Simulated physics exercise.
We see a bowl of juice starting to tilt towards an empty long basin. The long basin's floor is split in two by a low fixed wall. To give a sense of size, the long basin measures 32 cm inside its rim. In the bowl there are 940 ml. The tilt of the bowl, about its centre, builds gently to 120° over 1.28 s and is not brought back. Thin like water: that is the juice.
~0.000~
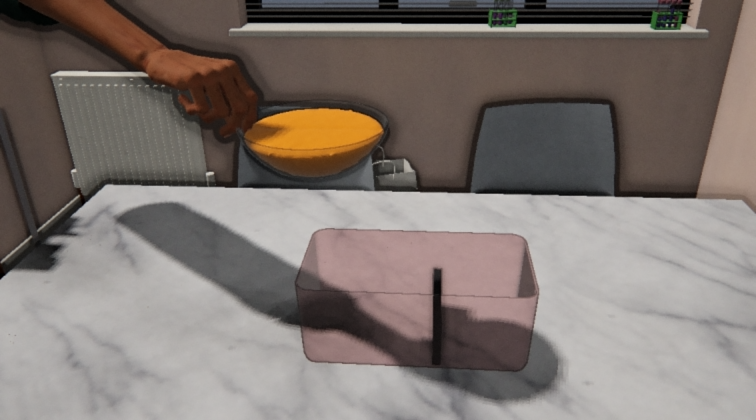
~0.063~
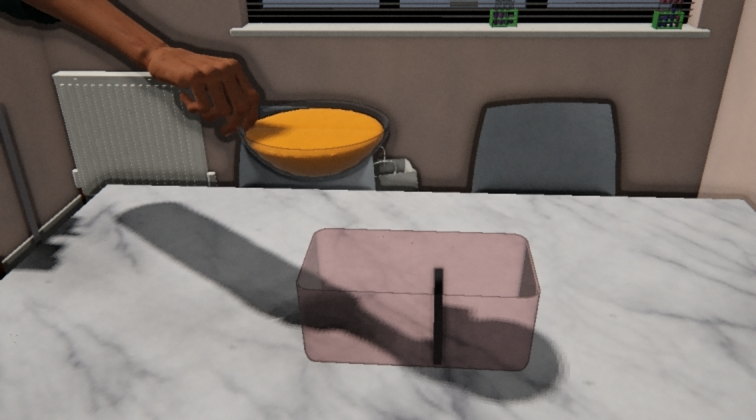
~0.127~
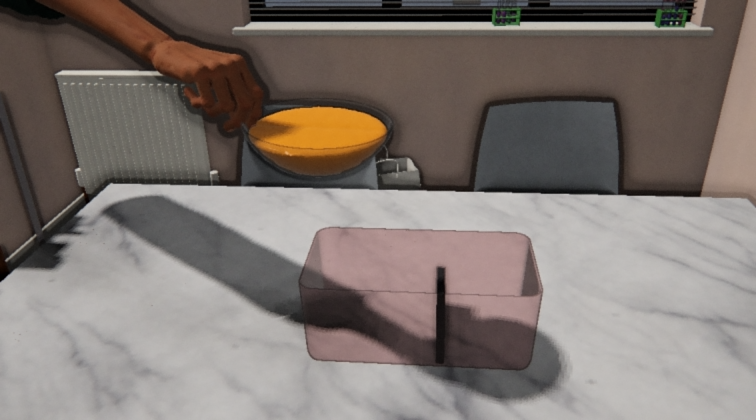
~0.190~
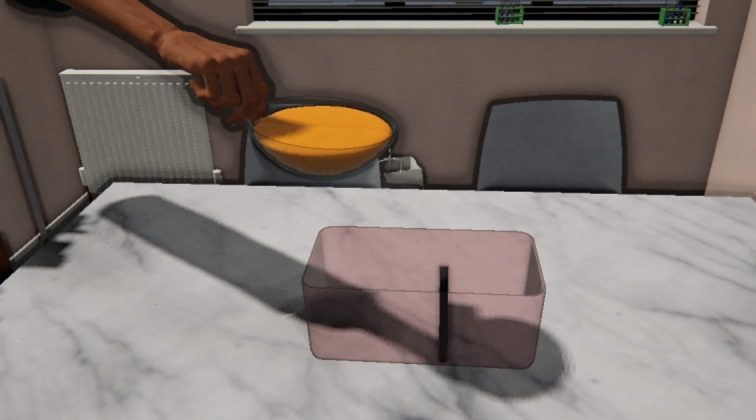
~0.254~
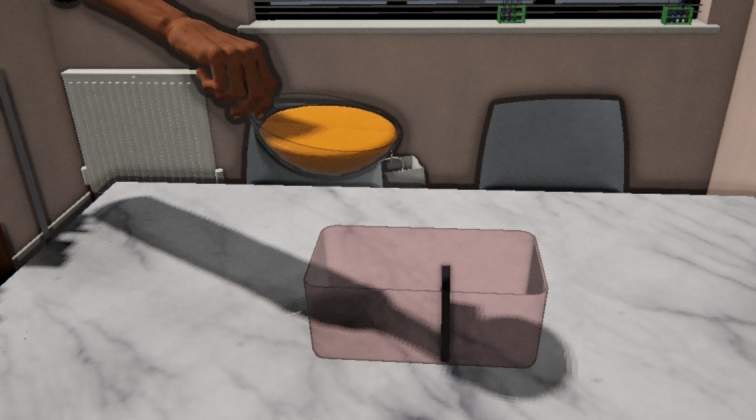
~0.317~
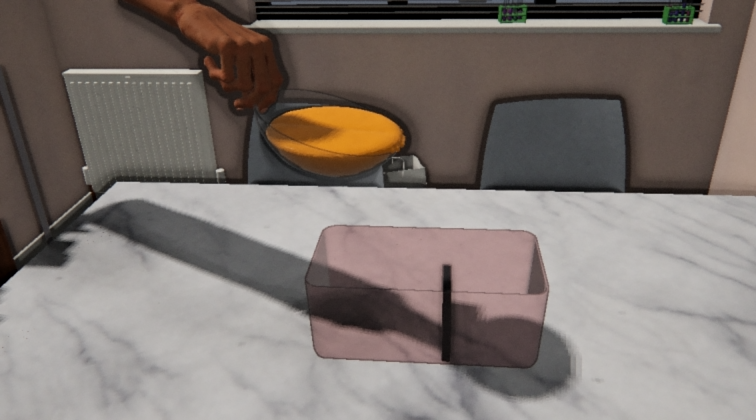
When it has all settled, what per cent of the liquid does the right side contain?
The right side contains about 51 per cent.
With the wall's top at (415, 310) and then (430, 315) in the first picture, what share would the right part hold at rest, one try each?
Around 70 and 55 percent, in that order.
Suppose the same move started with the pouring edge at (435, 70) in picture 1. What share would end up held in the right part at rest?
In that case roughly 80 per cent.
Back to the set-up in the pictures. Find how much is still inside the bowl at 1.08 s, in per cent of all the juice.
0 in a hundred, give or take.
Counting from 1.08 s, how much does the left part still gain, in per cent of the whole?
Difference: Approx. 0 %.
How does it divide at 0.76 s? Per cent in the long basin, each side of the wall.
About 18 left, about 44 right.
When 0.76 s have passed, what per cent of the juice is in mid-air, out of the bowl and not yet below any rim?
30 %.
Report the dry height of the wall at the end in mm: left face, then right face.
Some 46 mm on the left and 36 mm on the right.
By 0.76 s the tilt is 77° and 8 per cent is still to pour, 17 is left of the wall and 43 right of it.
By 1.08 s the tilt is 113° and 0 per cent is still to pour, 47 is left of the wall and 51 right of it.
By 1.41 s the tilt is 120° and 0 per cent is still to pour, 47 is left of the wall and 51 right of it.
By 1.78 s the tilt is 120° and 0 per cent is still to pour, 47 is left of the wall and 51 right of it.
At rest 47 per cent lies left of the wall, 51 right of it and 2 outside.
